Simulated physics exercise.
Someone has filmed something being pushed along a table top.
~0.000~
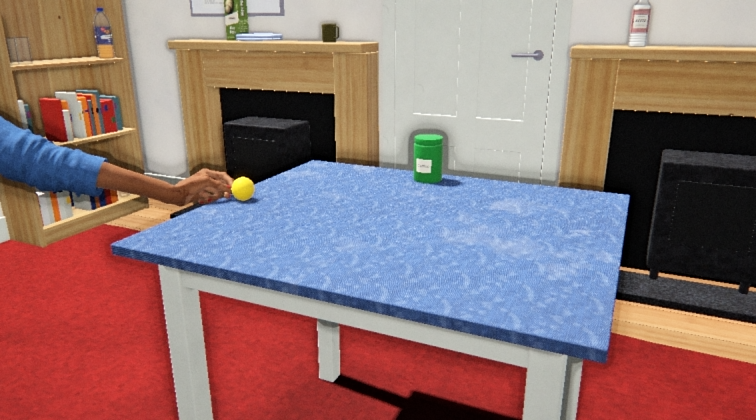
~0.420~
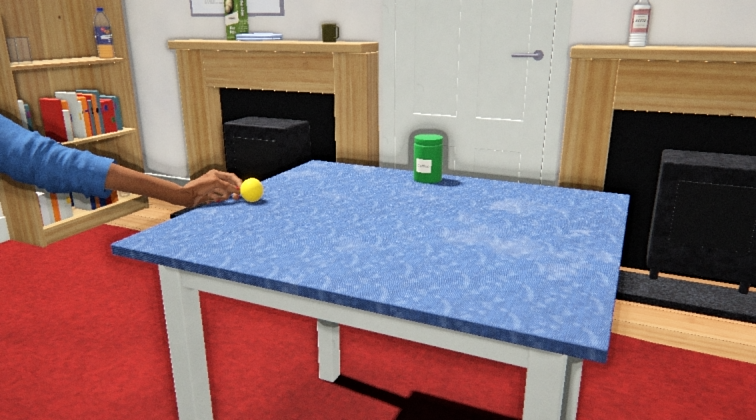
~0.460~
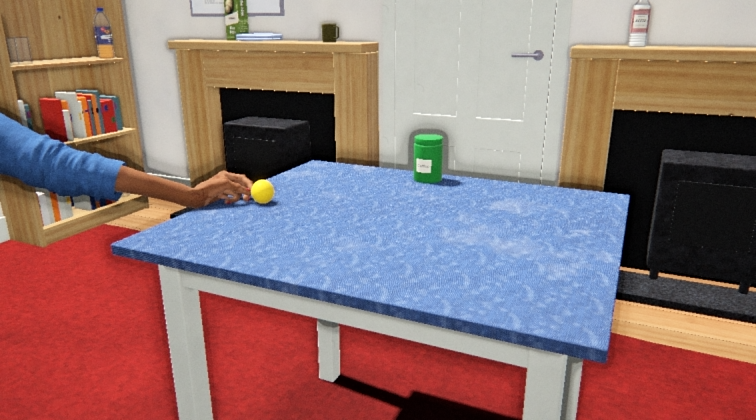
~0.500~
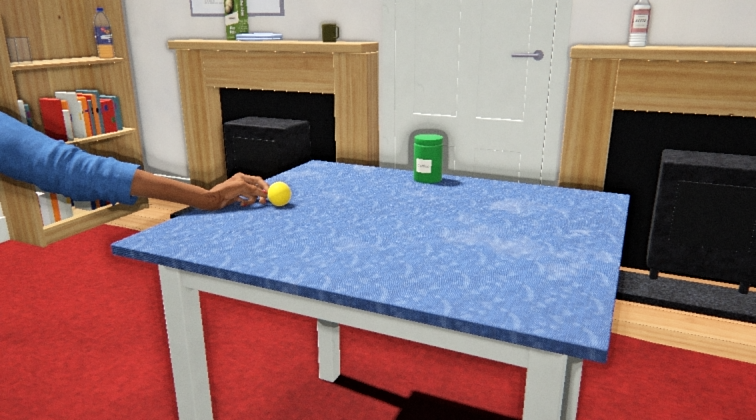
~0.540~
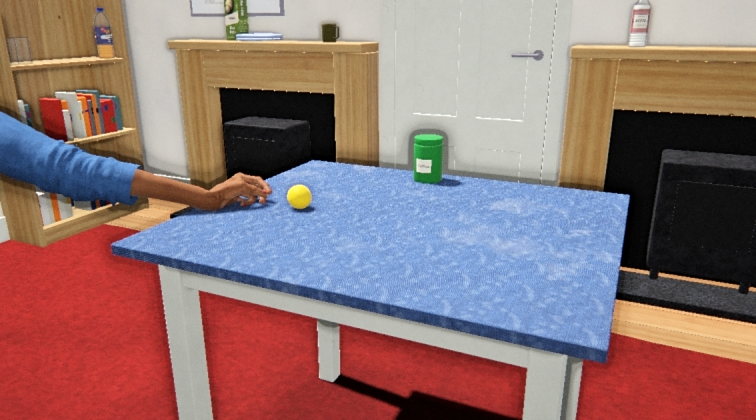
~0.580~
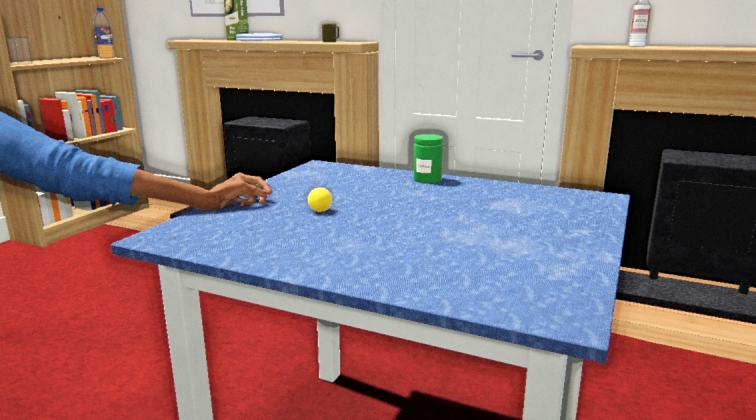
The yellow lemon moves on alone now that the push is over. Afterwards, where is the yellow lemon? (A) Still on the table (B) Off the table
Off the table (B).
Around 0.78 s, yellow lemon displaced well along near (431, 216).
Around 0.98 s, yellow lemon displaced well along near (558, 234).
Around 1.28 s, yellow lemon now off the table.
Around 1.48 s, things are still on the move.
Finally (1.6 s), off the table, yellow lemon.
